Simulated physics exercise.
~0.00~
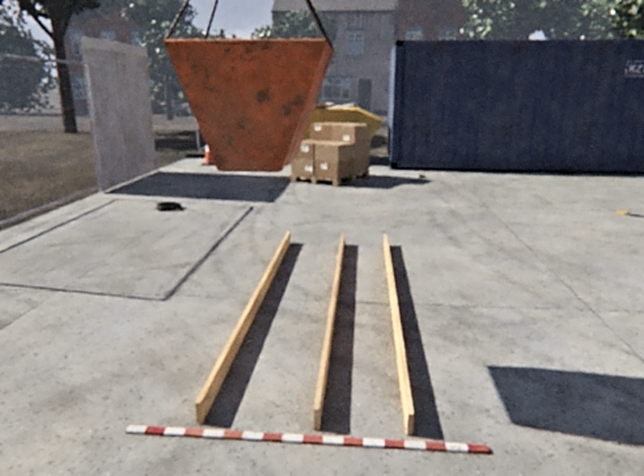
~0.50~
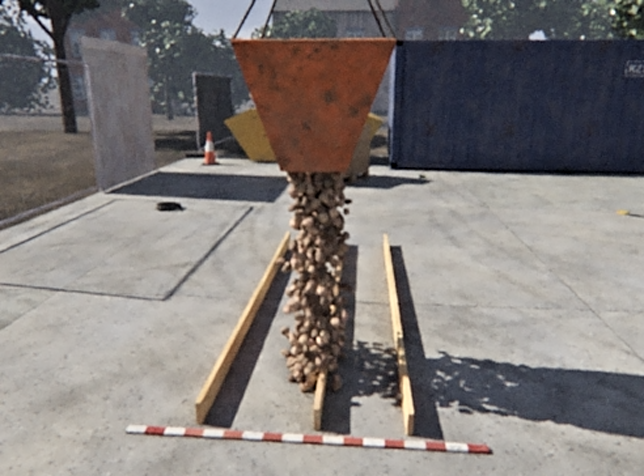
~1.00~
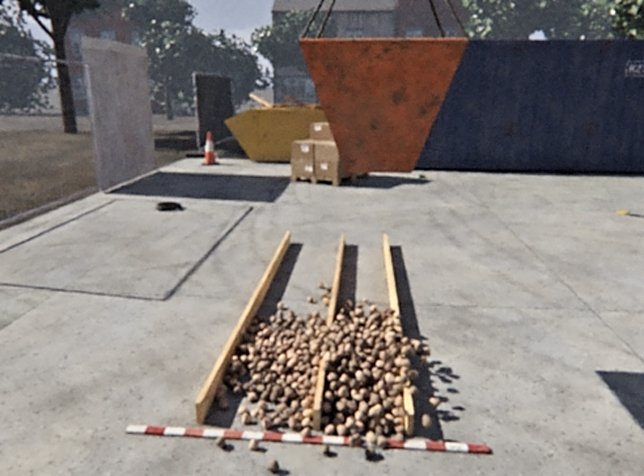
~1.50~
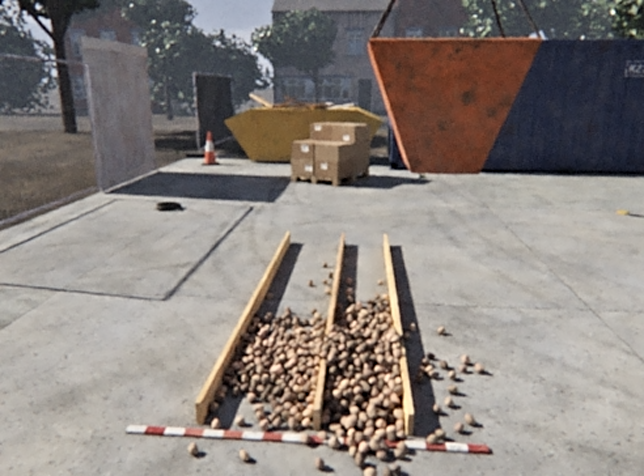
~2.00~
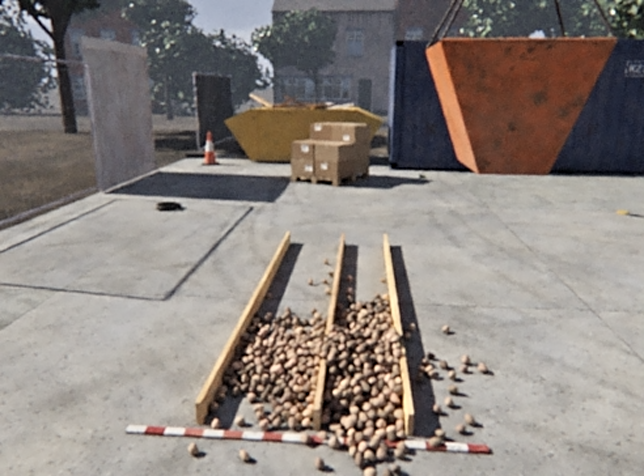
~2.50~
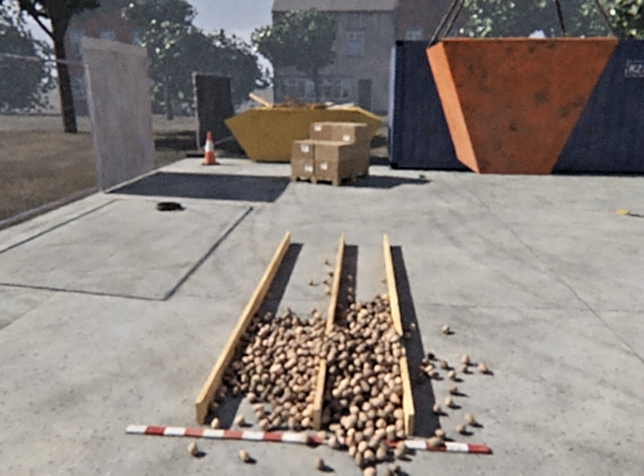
To begin with, an orange hopper hangs on cables above a concrete yard, where three planks mark off two bays behind a red and white striped staff. The hopper moves right and drops a thick stream of smooth brown stones from its bottom, down around the middle plank. The stones pile up in both bays while the empty hopper carries on right, past the blue container. A few stones roll over the staff and beyond the right plank. Finally the hopper stops and the heap lies still, with more stones in the right bay than the left.
